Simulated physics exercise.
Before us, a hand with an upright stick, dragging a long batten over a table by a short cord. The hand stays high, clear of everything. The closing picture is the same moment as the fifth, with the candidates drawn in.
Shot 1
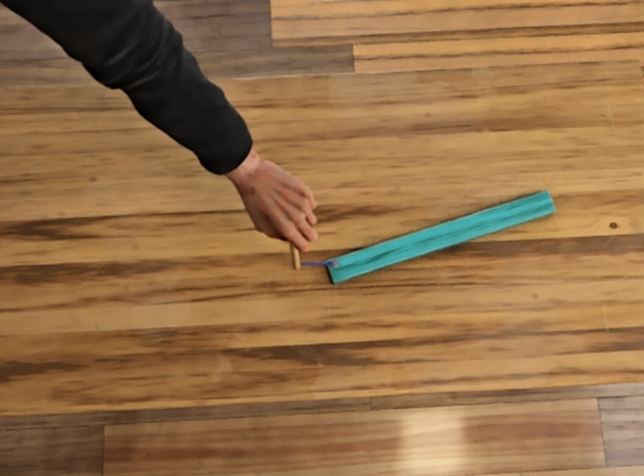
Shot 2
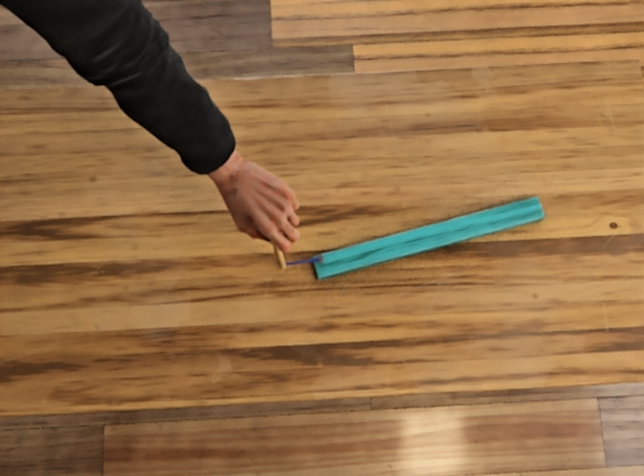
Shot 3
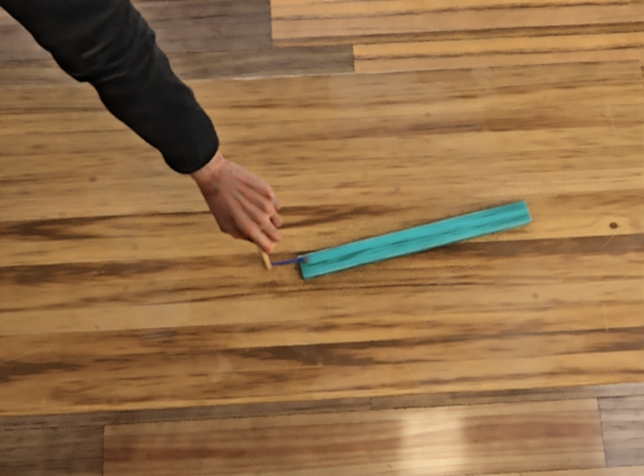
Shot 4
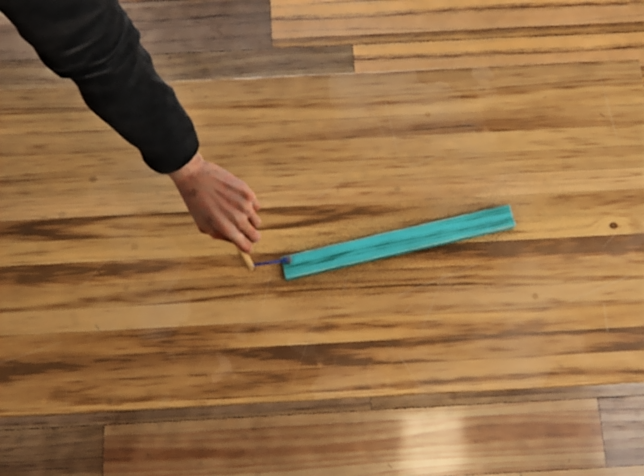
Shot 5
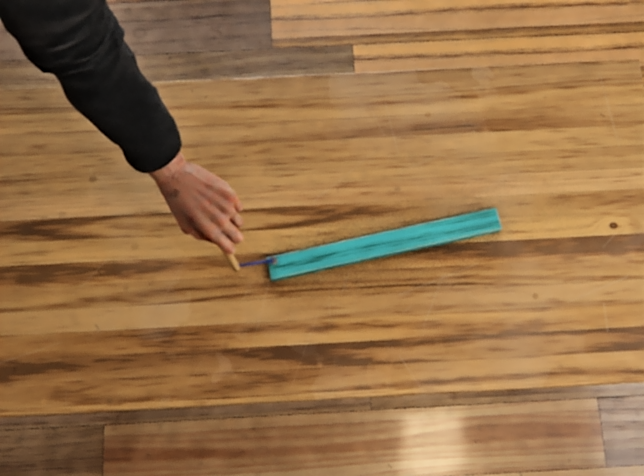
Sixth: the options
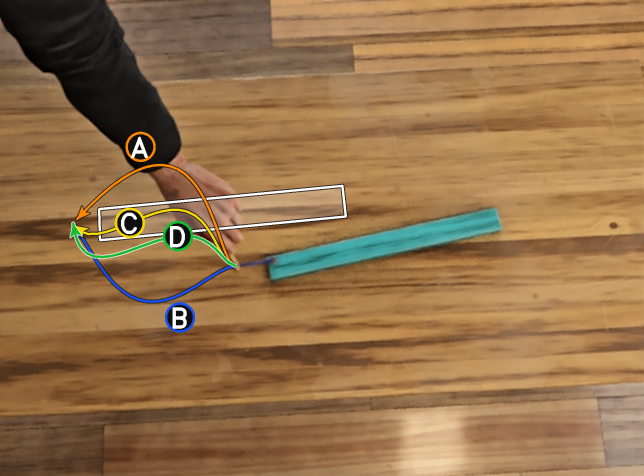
On a striped wooden surface, a hand in a dark sleeve holds a small upright stick joined by a short cord to the left end of a long turquoise batten. The hand moves steadily left, dragging the batten a short way behind it, and the slanted batten turns slightly closer to level.
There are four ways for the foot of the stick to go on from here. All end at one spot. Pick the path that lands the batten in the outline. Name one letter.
Only A brings it into the box.
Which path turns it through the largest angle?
Path B.
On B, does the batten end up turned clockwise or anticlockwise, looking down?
Clockwise.
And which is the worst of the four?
That is B.
On the marked copy, A from (235, 266) via (178, 169) to (77, 219); B from (235, 266) via (138, 300) to (75, 226); C from (235, 266) via (163, 211) to (75, 226); D from (235, 266) via (144, 245) to (73, 224); the outline at (222, 213).
Taking A. A third of the way, foot of the stick (201, 193), middle of the batten (344, 228).
Two thirds of the way, foot of the stick (130, 175), middle of the batten (273, 206).
When it is over, foot of the stick (74, 224), middle of the batten (223, 211); it lies in the outline.
As for the rest, B leaves its middle at (219, 255); C leaves its middle at (223, 231); D leaves its middle at (221, 242).
